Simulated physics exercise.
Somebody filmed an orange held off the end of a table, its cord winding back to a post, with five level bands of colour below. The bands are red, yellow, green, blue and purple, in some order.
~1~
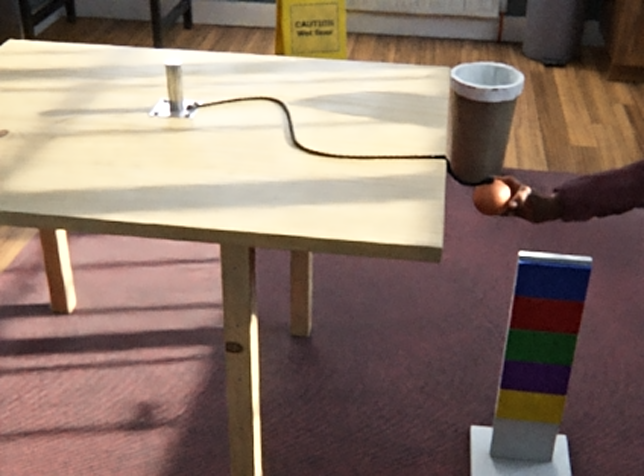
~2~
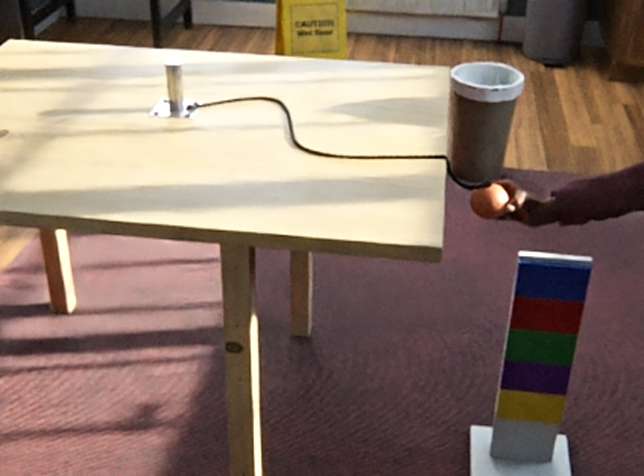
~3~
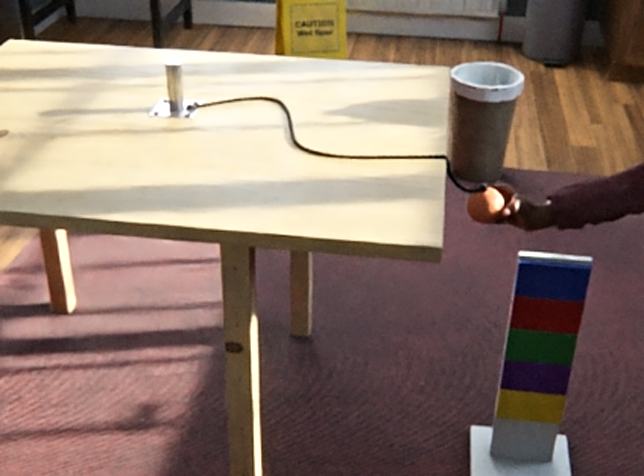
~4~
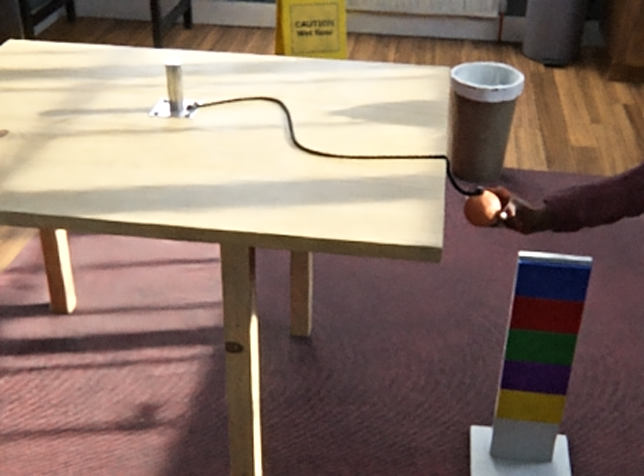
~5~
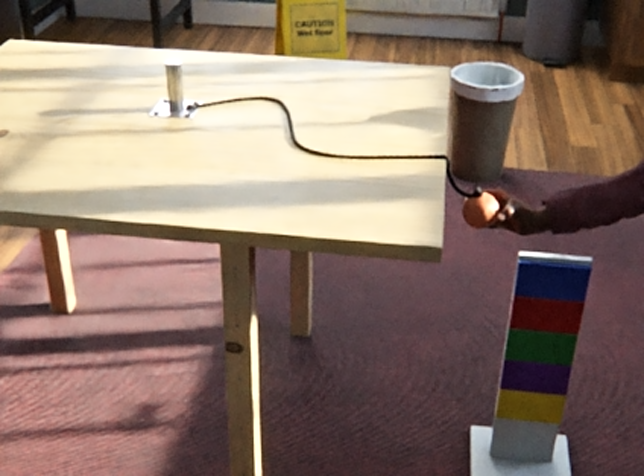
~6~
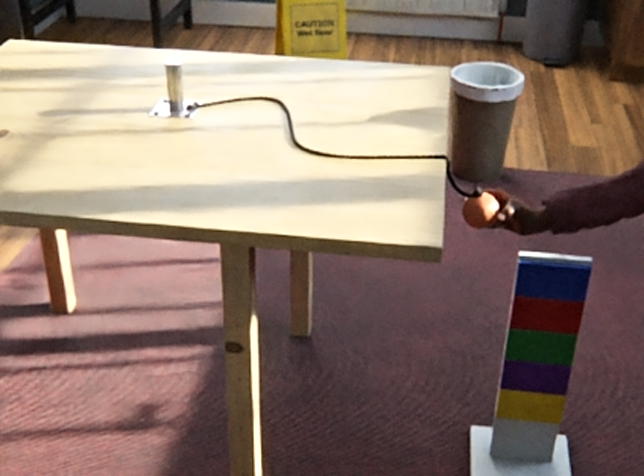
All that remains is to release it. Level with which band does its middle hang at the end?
Its middle rests at the red band.
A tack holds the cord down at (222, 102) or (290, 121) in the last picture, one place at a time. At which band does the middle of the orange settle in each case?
In that order: Red; blue.
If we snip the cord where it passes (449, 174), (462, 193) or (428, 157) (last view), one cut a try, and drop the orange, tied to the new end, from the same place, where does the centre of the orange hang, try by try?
About (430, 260), (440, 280) and (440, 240).
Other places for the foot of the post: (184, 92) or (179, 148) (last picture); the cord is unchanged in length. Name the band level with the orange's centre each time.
Taking them in turn: Red; green.
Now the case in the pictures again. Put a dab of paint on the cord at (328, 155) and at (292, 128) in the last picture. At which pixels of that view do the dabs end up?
Near (431, 131) and (355, 124).
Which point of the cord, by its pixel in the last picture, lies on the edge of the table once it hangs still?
Near (348, 157).
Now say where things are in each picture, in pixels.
In the first picture, orange (492, 198); blue (552, 283); red (547, 316); green (541, 348); purple (535, 379); yellow (530, 408).
In the second picture, orange (489, 202); cord through (220, 103) (283, 104) (293, 134) (341, 156) (422, 157).
In the third picture, orange (485, 206).
In the fourth picture, orange (482, 209); cord through (220, 103) (283, 104) (293, 134) (341, 156) (422, 157).
In the fifth picture, orange (480, 211).
In the sixth picture, orange (480, 211); cord through (220, 103) (283, 104) (293, 134) (341, 156) (422, 157).
Soon after, orange near (443, 276); level with blue.
Then, orange near (417, 264); level with red.
At rest, orange near (437, 282); level with red. The red one.
